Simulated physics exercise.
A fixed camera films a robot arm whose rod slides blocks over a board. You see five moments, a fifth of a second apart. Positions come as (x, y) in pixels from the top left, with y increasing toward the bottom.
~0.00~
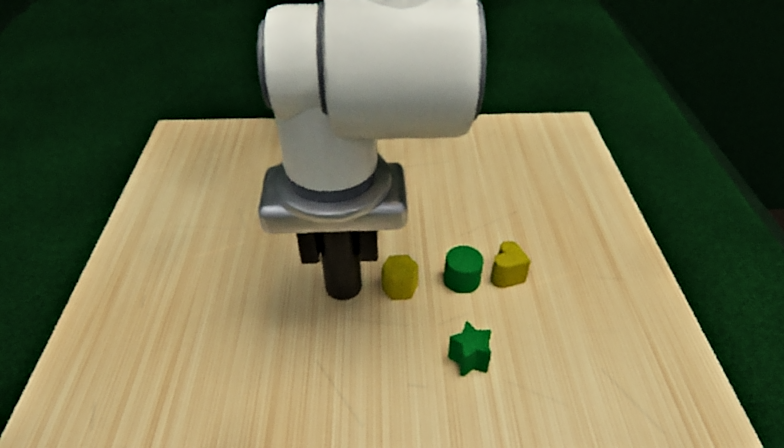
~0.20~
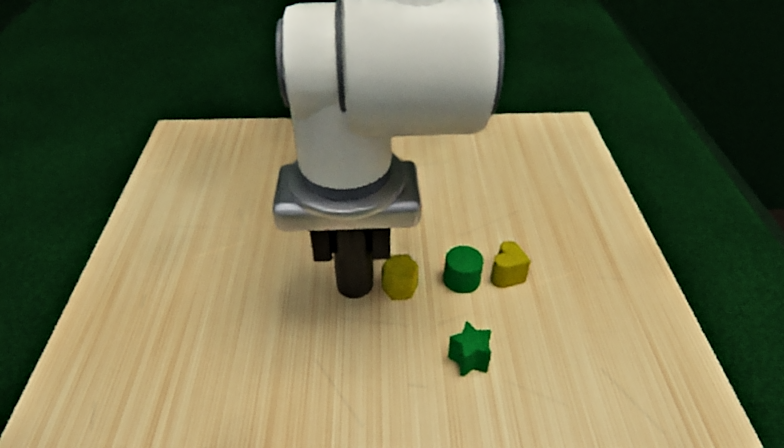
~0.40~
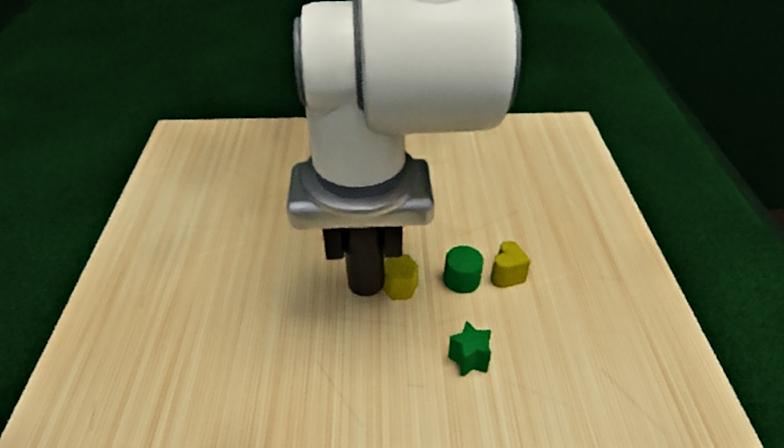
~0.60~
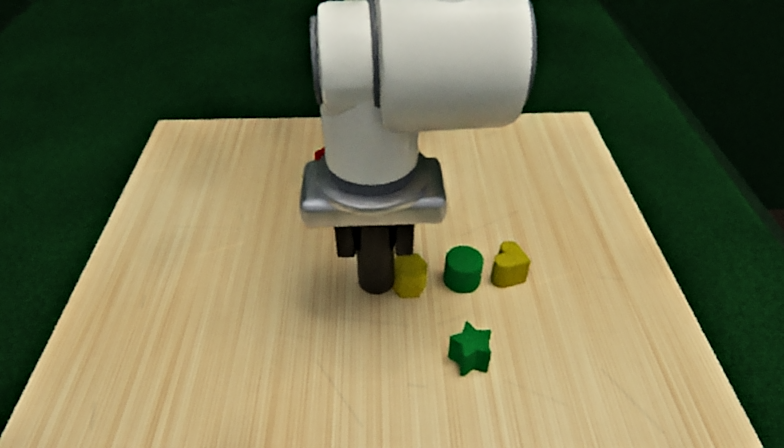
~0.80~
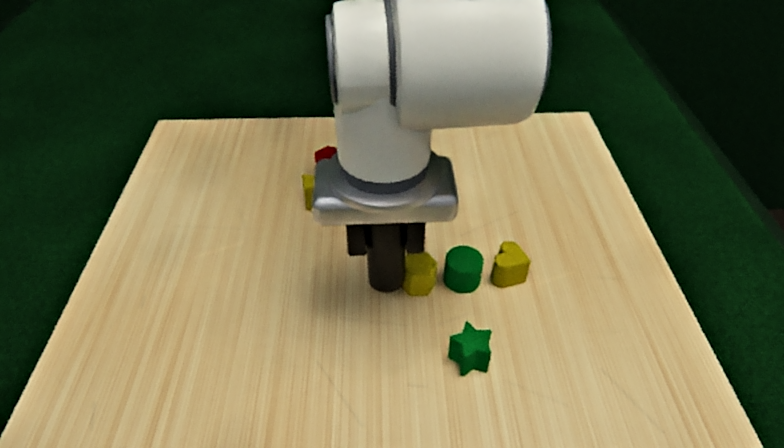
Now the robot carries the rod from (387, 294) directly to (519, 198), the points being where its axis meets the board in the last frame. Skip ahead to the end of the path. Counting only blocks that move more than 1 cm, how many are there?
It's going to be three or more.
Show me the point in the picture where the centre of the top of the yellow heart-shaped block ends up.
The middle of its upper face will lie at (536, 256).
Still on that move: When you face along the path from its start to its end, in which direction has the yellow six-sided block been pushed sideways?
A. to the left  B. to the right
I'll go with B - to the right.
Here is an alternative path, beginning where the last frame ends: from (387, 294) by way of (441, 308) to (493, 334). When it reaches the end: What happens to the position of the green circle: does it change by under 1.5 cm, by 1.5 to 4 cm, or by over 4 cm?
It goes a little way, 1.5 to 4 cm.
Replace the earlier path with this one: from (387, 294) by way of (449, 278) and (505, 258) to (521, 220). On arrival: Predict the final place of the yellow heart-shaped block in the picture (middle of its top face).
I expect it at (535, 257).
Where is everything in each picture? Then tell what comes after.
Rod's lower end at (344, 286); yellow six-sided block at (400, 266); green circle at (465, 258); yellow heart-shaped block at (511, 254), in the first picture.
Rod at (355, 284); blocks still, in the second picture.
Rod at (366, 283); blocks still, in the third picture.
Rod at (376, 281); yellow six-sided block at (409, 264), in the fourth picture.
Rod at (386, 279); yellow six-sided block at (419, 262); green circle at (465, 258); yellow heart-shaped block at (511, 254), in the fifth picture.
On the path given first. One third of the way, rod at (439, 243); yellow six-sided block at (474, 243), turned 75° clockwise; green circle at (503, 260); yellow heart-shaped block at (534, 256), turned 35° anticlockwise.
Two thirds of the way, rod at (484, 212); yellow six-sided block at (491, 235); green circle at (506, 262); yellow heart-shaped block at (536, 256), turned 40° anticlockwise.
At the end, rod at (522, 184); yellow six-sided block at (491, 235), turned 140° clockwise; green circle at (506, 262); yellow heart-shaped block at (536, 256), turned 40° anticlockwise.
